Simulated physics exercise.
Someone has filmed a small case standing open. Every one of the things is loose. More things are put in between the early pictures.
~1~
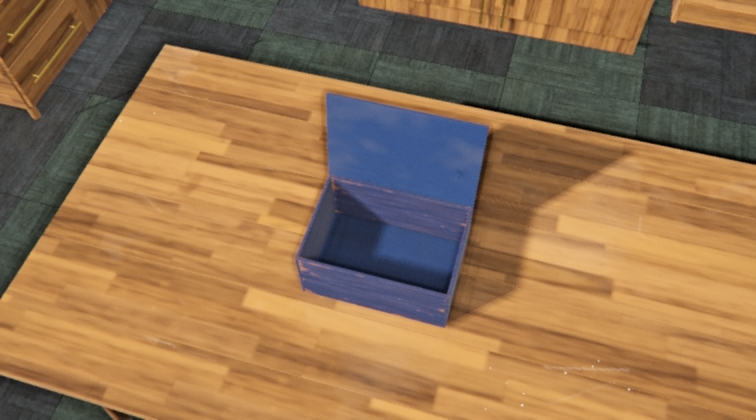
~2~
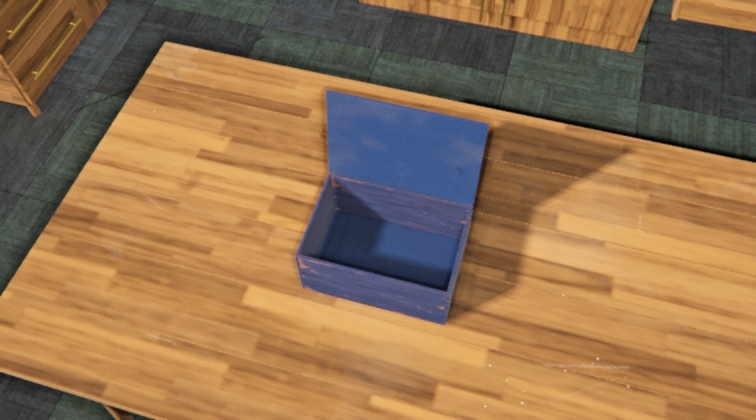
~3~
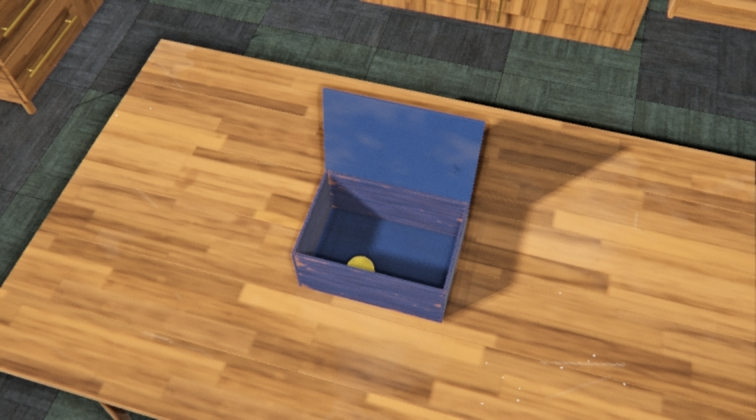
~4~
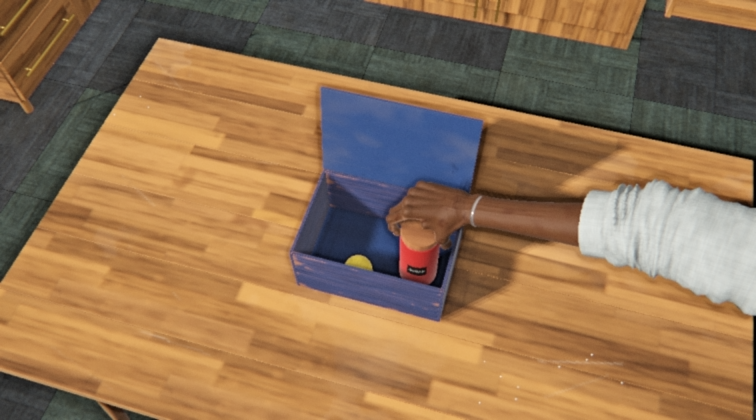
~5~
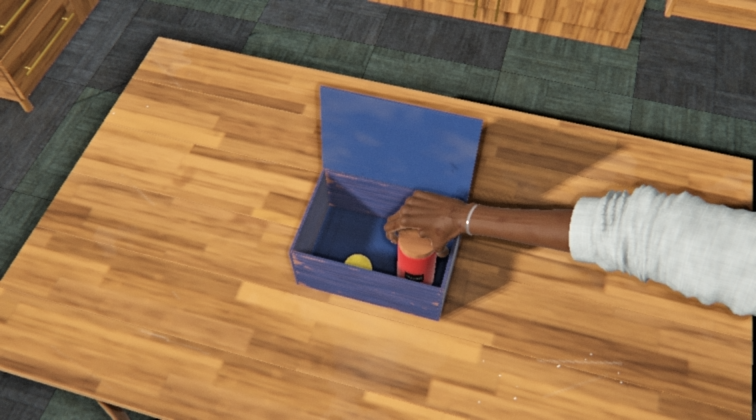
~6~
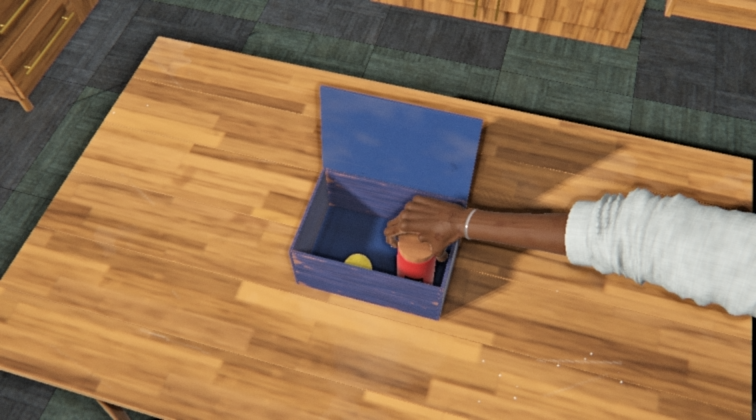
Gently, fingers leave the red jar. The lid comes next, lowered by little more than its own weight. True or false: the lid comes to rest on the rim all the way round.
False, it is held up.
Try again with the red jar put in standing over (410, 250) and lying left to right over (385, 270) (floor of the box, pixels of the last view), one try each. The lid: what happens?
With the first packing the lid is left gaping; with the second it lowers fully.
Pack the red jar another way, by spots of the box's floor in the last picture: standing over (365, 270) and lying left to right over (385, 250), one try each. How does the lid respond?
Trial 1: Lid lowered. Trial 2: Lid lowered.
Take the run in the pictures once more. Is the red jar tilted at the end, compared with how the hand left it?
In the end, it keeps its orientation.
Then, 1.20 s on from there, lid starting down.
Then, 1.60 s on from there, lid 57° above the rim.
Then, 1.80 s on from there, lid 33° above the rim.
Then, 3.10 s on from there, lid 18° above the rim.
In the end, lid 18° above the rim; both unmoved. At the end, from the last picture's camera, red jar near (416, 262).
